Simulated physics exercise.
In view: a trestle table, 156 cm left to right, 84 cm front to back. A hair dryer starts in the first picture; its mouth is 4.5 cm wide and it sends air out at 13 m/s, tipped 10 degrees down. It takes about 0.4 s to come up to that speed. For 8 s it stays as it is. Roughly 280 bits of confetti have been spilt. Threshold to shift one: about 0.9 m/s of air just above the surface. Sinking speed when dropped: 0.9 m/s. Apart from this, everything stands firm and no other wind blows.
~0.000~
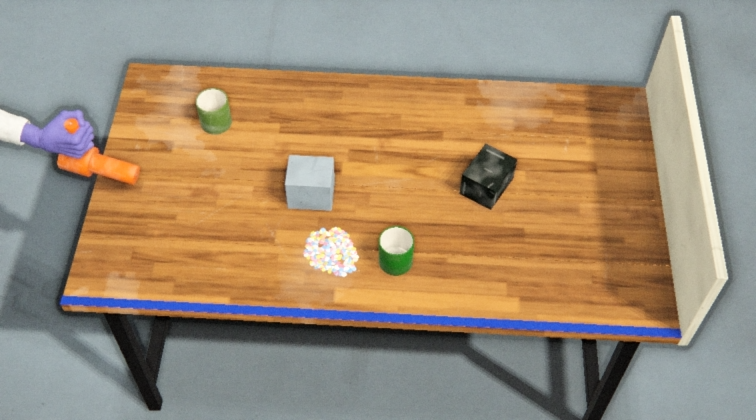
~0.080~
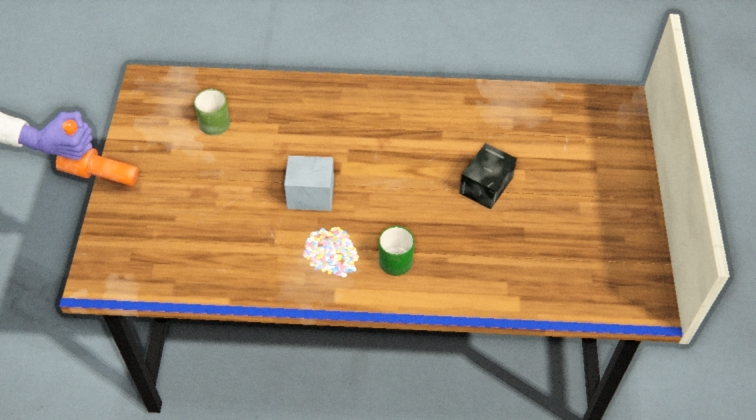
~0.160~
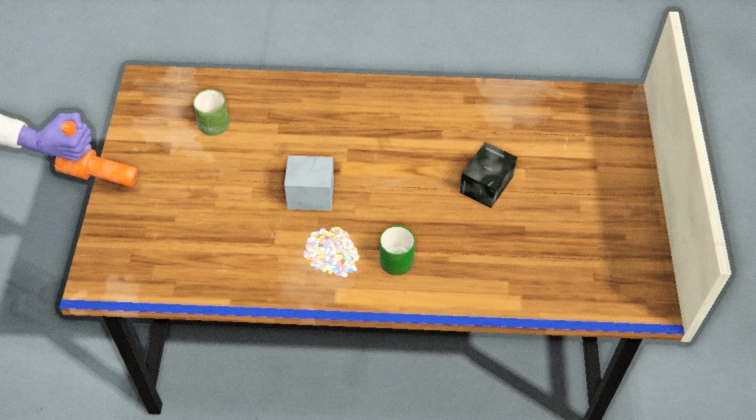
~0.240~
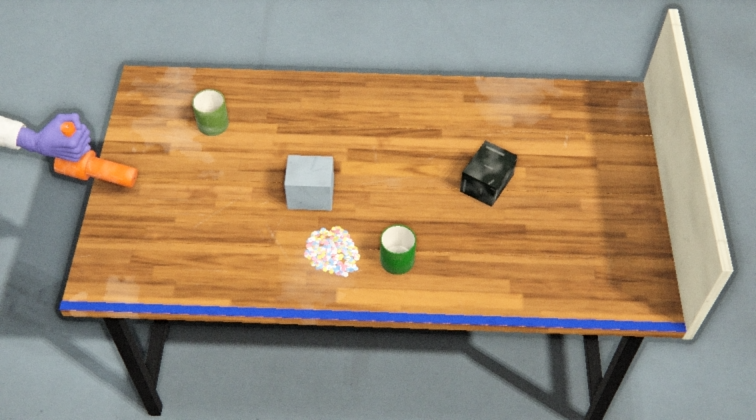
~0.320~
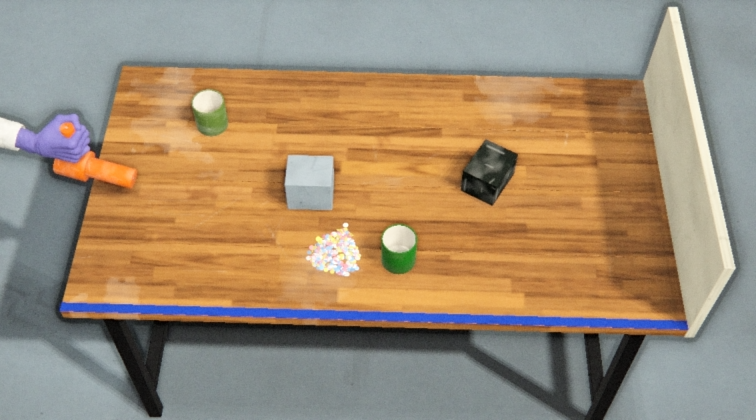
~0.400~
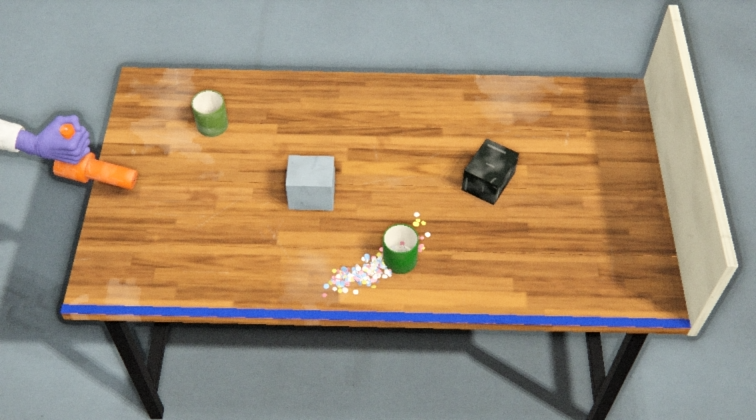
Confetti lying still on a wooden table, then shifting and scattering rightward around a green mug as a gloved hand holds an orange hair dryer.
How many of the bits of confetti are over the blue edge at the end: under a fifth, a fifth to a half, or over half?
The count there is greater than one half.
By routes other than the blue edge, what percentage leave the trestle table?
The share comes to some 3 per cent.
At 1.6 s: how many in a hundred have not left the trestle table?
Roughly 10 %.
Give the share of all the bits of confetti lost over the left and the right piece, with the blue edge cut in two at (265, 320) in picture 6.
Estimate: Left ~ 0 %; right ~ 100 %.
After 1.6 s, 86 % are over the blue edge; 86 % have settled or left.
After 2.6 s, 95 % are over the blue edge; 95 % have settled or left.
After 4.4 s, 95 % are over the blue edge; 98 % have settled or left.
After 8.0 s, at the end, 96 % are over the blue edge.
